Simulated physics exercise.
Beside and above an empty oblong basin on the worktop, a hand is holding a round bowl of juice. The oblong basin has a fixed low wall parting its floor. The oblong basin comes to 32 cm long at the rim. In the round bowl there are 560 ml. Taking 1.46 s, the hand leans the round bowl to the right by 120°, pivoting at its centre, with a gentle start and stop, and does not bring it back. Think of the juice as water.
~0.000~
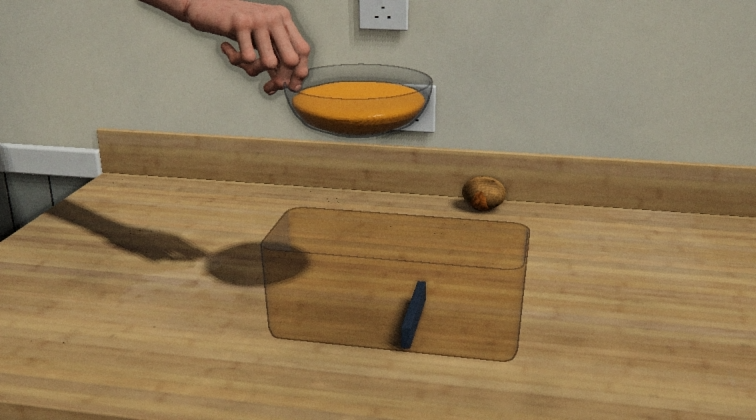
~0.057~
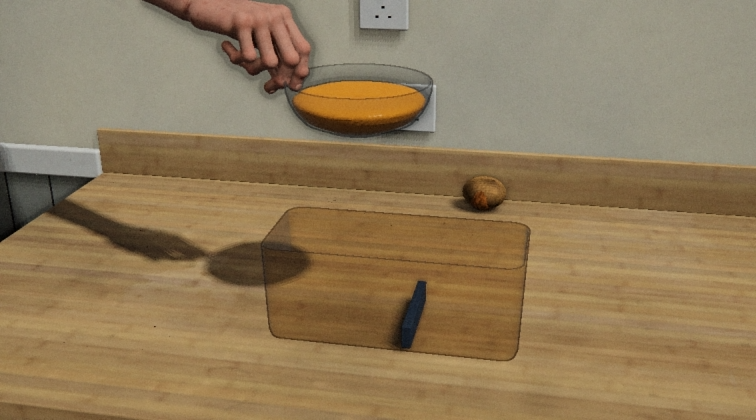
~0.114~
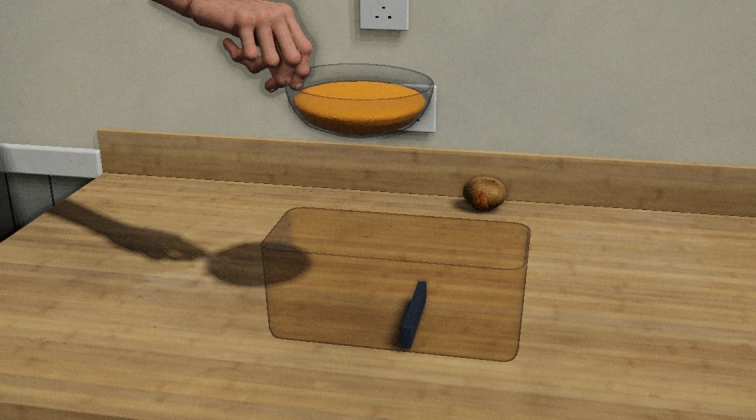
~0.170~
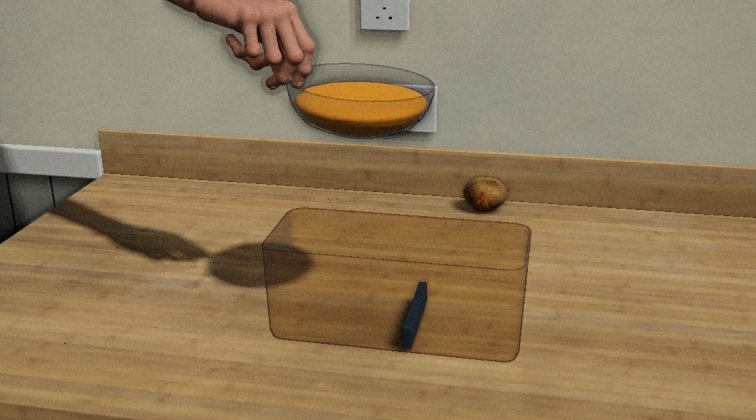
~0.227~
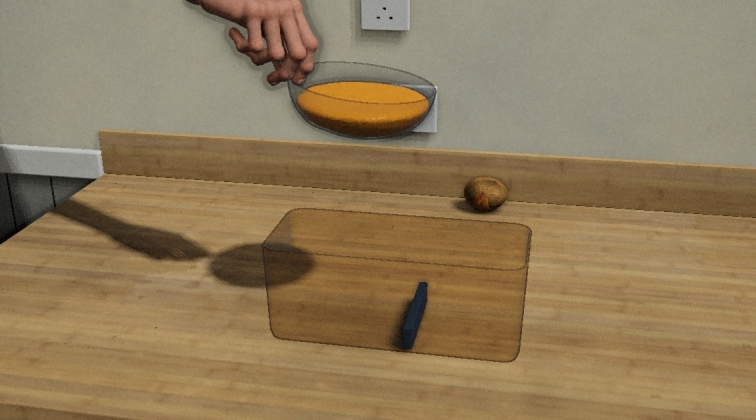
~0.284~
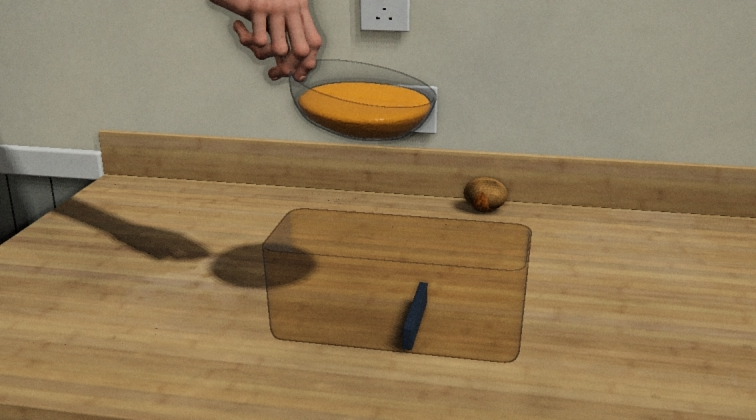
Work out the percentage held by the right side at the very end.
I would put it at 85 per cent.
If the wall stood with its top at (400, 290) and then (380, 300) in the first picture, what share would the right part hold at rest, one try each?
In turn about 95 and 95 per cent.
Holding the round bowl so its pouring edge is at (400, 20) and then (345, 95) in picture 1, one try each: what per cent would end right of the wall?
In order, 75 and 15 per cent.
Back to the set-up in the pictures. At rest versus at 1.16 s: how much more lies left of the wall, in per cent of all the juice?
It comes to some 2 per cent.
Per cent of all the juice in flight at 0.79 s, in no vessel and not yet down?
About 40 per cent.
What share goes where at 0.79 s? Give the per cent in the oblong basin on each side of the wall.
About 0 left, 32 right.
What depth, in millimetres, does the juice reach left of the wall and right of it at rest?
4 mm left, 28 mm right.
After 0.79 s the tilt is 67° and 27 per cent is still to pour, 0 is left of the wall and 33 right of it.
After 1.16 s the tilt is 108° and 0 per cent is still to pour, 12 is left of the wall and 86 right of it.
After 1.54 s the tilt is 120° and 0 per cent is still to pour, 14 is left of the wall and 85 right of it.
After 1.96 s the tilt is 120° and 0 per cent is still to pour, 14 is left of the wall and 85 right of it.
In the end 14 per cent lies left of the wall, 85 right of it and 1 outside.
